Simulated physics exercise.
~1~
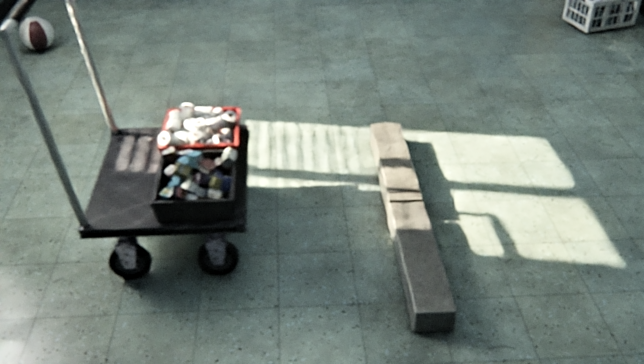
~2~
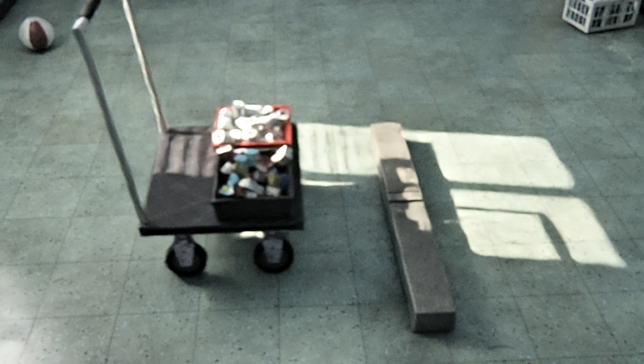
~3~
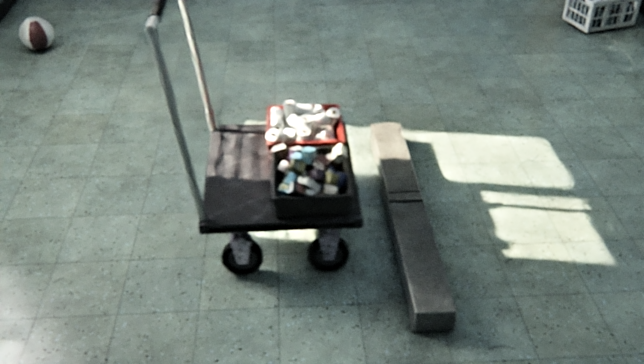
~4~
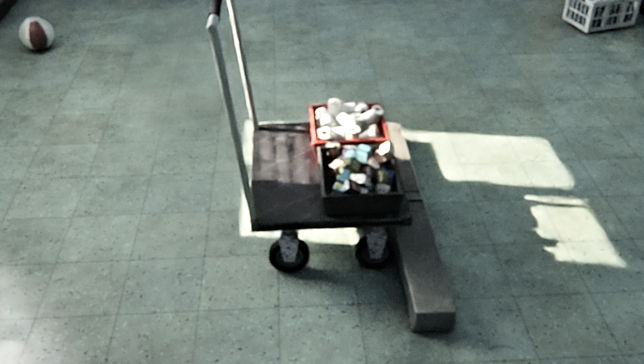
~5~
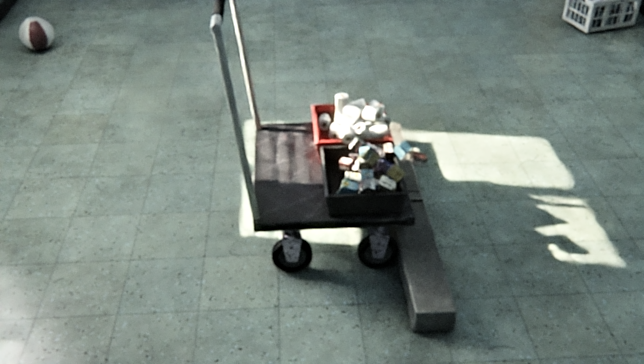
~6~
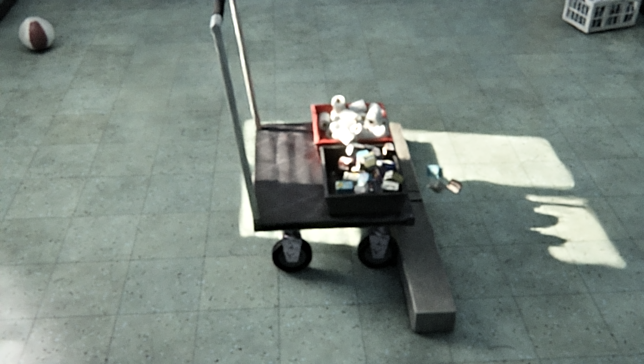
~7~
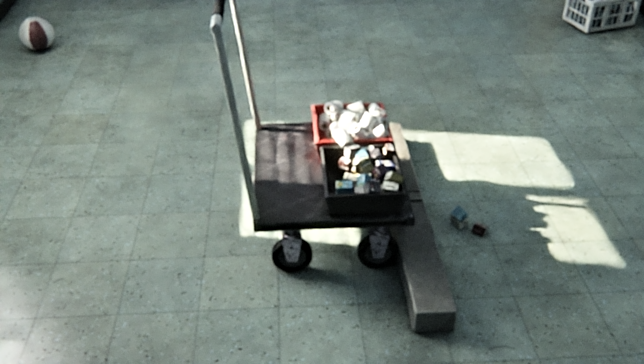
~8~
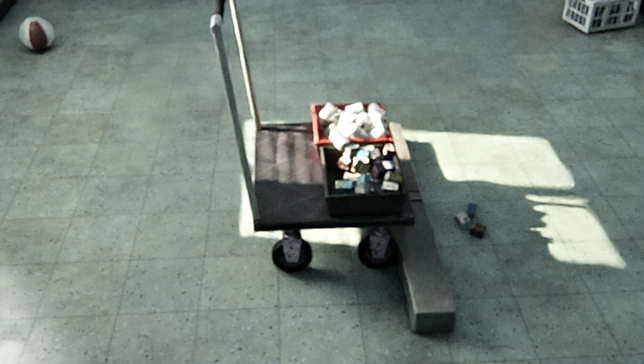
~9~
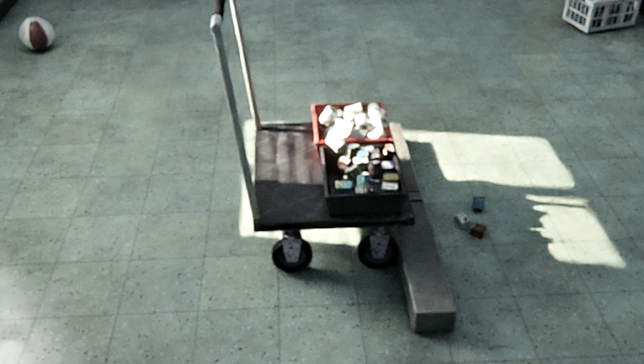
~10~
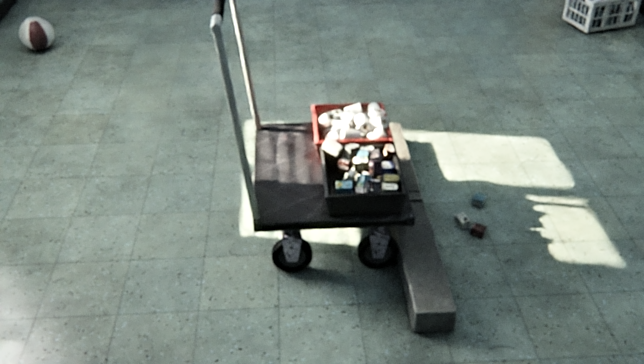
On a sunlit tiled floor, a flat cart carrying a red tub of white pieces and a black tub of mixed ones rolled right and stopped at a long low block, and a few small pieces flew out and settled on the floor beyond.
